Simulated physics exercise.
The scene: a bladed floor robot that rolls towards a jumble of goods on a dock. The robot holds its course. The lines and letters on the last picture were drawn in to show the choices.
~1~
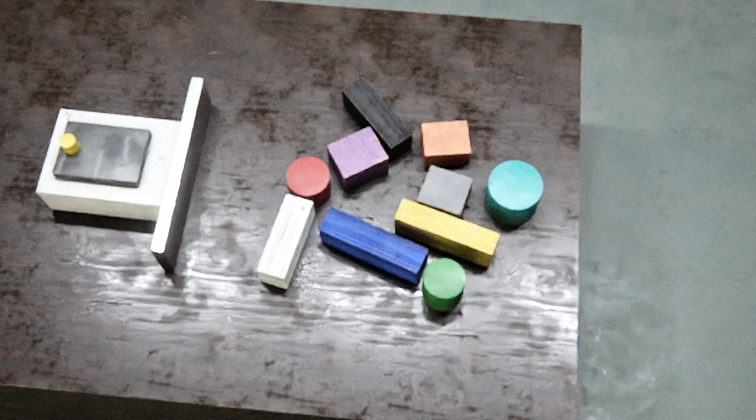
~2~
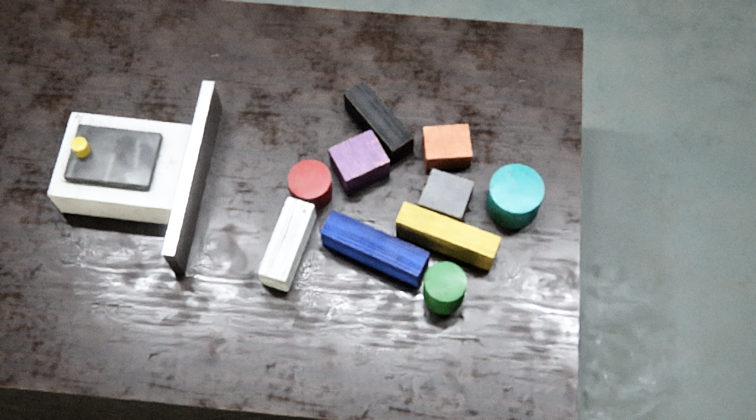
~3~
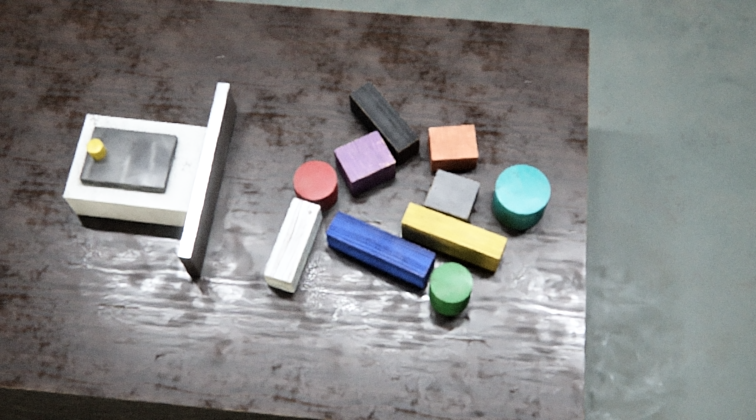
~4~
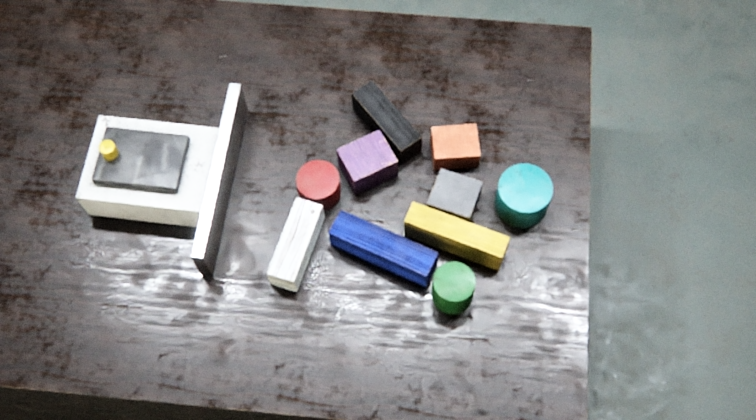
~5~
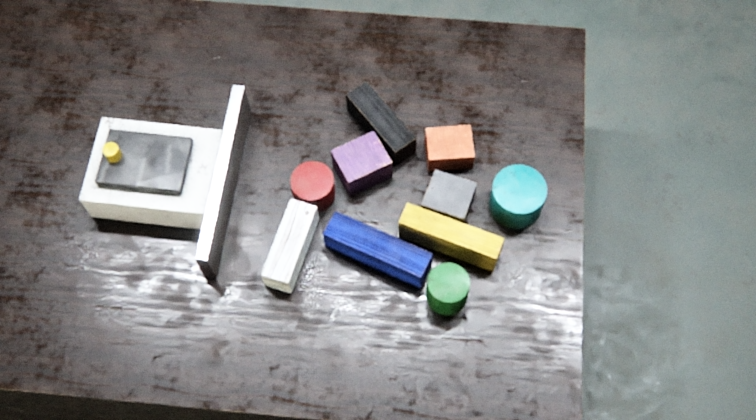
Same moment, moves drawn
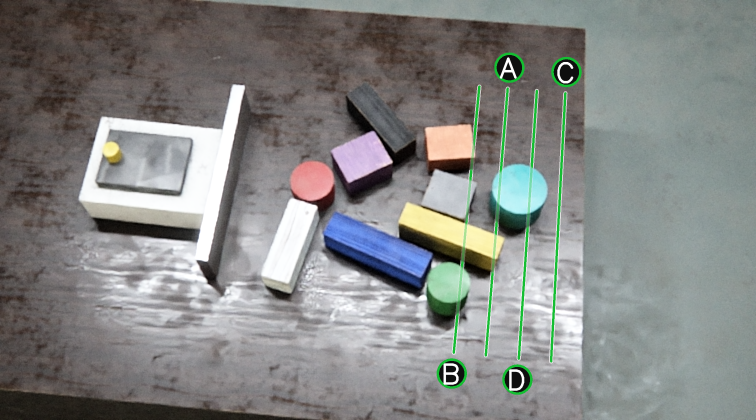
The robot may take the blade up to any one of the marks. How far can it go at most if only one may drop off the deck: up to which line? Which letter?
Up to line A.
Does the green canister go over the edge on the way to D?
No.
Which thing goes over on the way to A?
The turquoise canister.
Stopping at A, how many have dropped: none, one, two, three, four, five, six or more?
One.
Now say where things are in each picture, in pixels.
In the first picture, grey crate (444, 196); white stick (287, 242); green canister (443, 285).
In the second picture, robot (120, 157); orange crate (446, 147).
In the third picture, robot (136, 159); purple crate (365, 163).
In the fourth picture, robot (148, 160); blue stick (384, 249).
In the fifth picture, robot (151, 162); black stick (381, 123); grey crate (448, 200); white stick (291, 246).
On the copy, A at (497, 214); B at (467, 211); C at (559, 219); D at (528, 216).
On A. First, robot (250, 170); green canister (464, 296); black stick (384, 121).
Then, robot (349, 178); green canister (535, 344); turquoise canister (540, 198).
Finally, robot (425, 184); turquoise canister over the edge; orange crate (566, 156); one fallen.
By contrast, B is within the limit but short; C drops five; D drops four.
